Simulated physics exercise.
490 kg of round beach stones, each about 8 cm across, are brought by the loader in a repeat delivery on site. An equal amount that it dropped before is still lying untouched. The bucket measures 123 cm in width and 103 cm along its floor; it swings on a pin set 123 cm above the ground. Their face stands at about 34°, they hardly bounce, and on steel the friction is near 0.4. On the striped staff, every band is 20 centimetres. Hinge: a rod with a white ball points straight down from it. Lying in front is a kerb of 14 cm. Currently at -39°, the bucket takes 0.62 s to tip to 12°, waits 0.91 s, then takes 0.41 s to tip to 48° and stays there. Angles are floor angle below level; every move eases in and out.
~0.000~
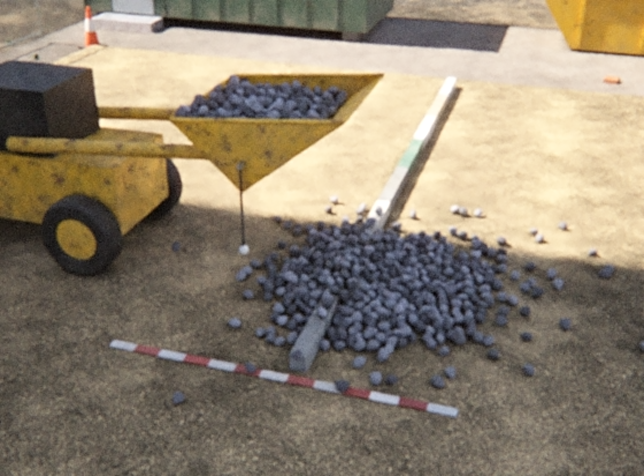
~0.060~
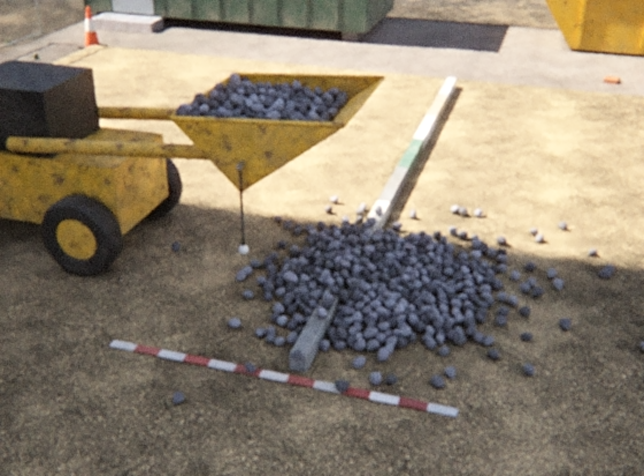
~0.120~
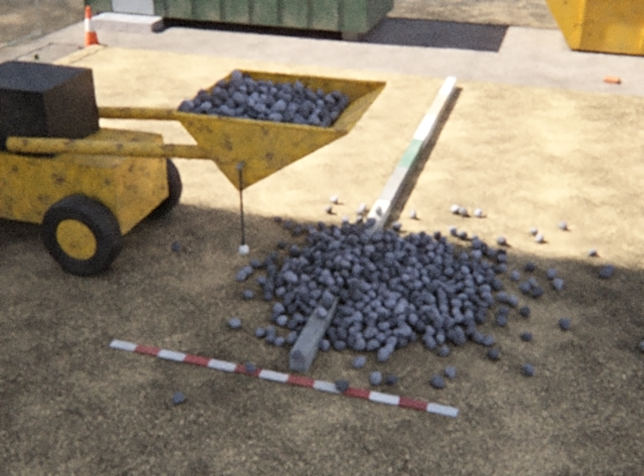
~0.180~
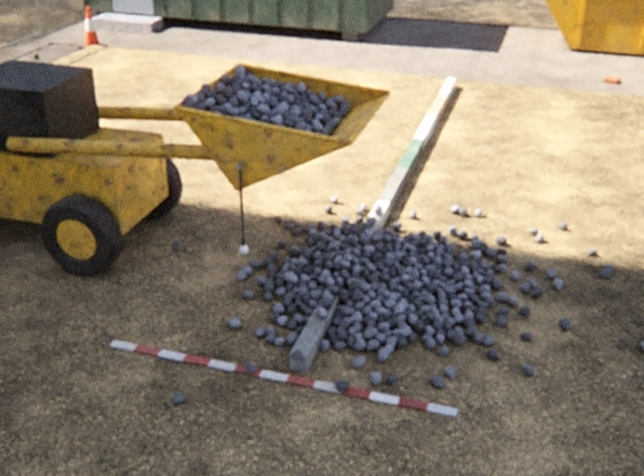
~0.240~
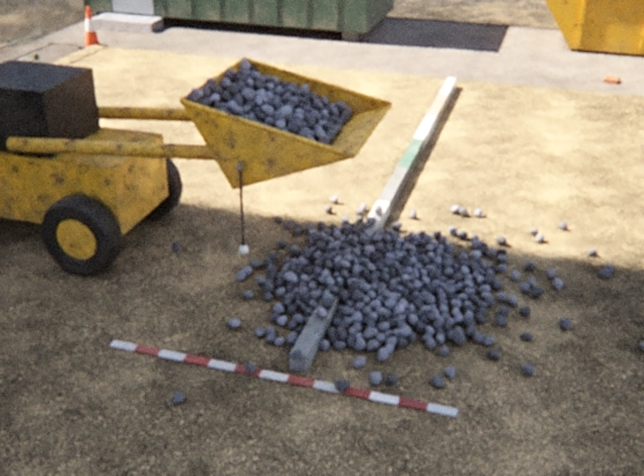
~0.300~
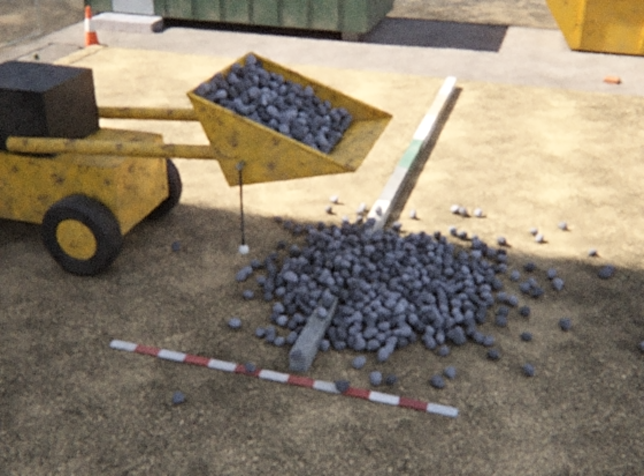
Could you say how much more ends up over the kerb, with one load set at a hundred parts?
I'd put it at 76 parts in every hundred.
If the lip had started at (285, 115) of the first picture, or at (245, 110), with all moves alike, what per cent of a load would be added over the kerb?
Case one about 35 %, case two about 10 %.
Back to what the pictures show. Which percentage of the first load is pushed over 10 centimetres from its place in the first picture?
I'd put it at about 10 per cent.
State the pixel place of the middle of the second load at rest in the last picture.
I'd point to about (389, 269).
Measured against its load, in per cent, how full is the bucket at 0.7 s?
Some 100 %, roughly, is held.
After 0.5 s the floor is at 4°; in per cent of one load, 100 in the bucket, 35 on this side of the kerb, 65 over the kerb; the foremost stones are at (611, 293).
After 0.7 s the floor is at 12°; in per cent of one load, 100 in the bucket, 35 on this side of the kerb, 65 over the kerb; the foremost stones are at (611, 293).
After 2.4 s the floor is at 48°; in per cent of one load, 2 in the bucket, 62 on this side of the kerb, 137 over the kerb; the foremost stones are at (619, 309).
After 5.1 s the floor is at 48°; in per cent of one load, 0 in the bucket, 59 on this side of the kerb, 141 over the kerb; the foremost stones are at (619, 300). Net gain over the kerb, 76.
